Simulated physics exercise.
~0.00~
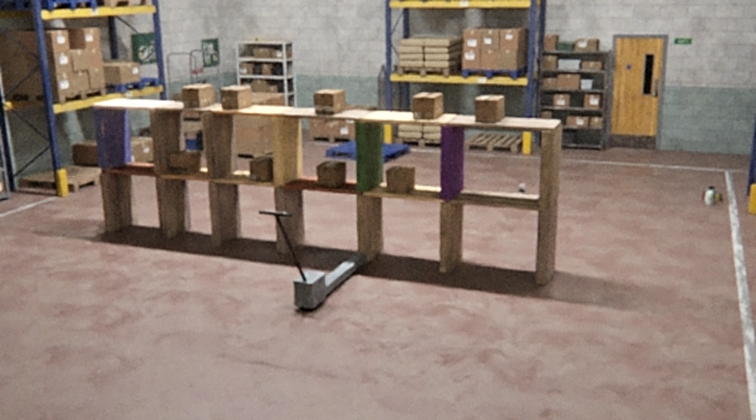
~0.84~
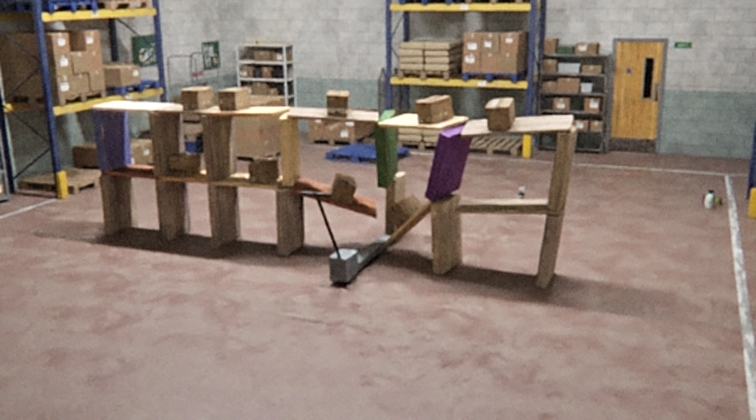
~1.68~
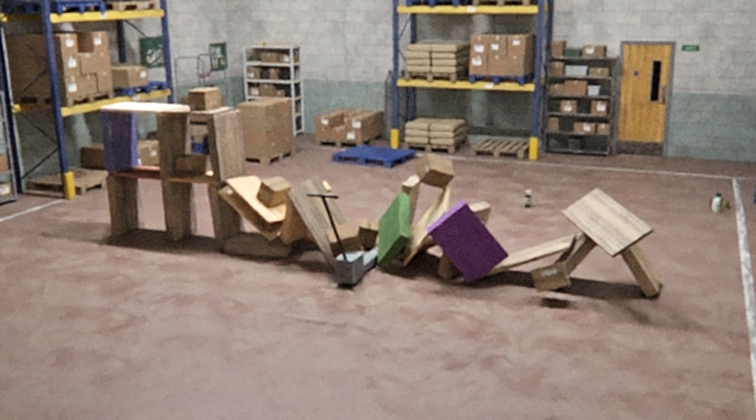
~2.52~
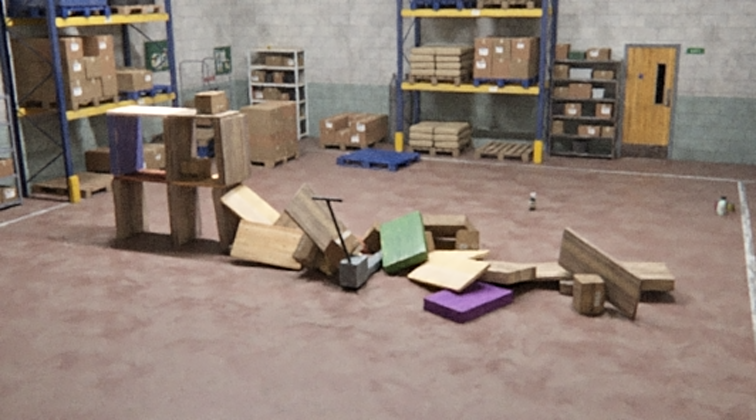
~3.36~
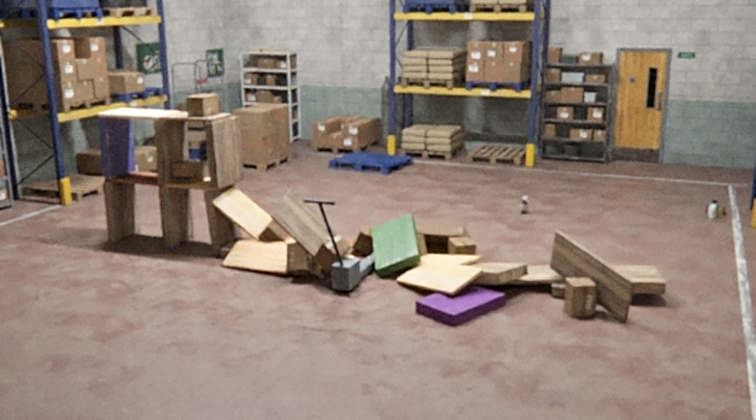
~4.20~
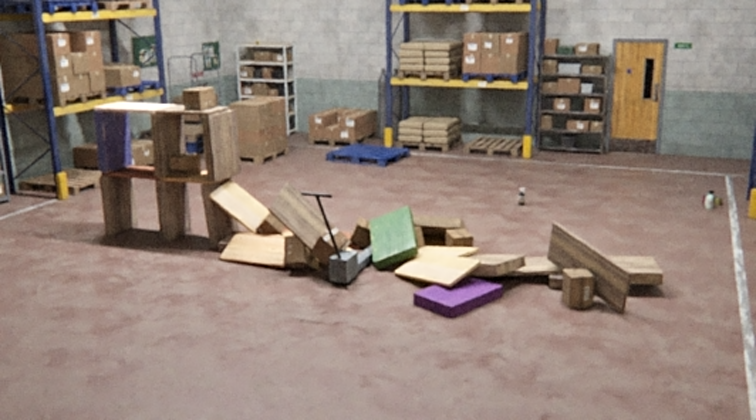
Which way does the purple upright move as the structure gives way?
The purple upright moves down, ending on its side on the floor.
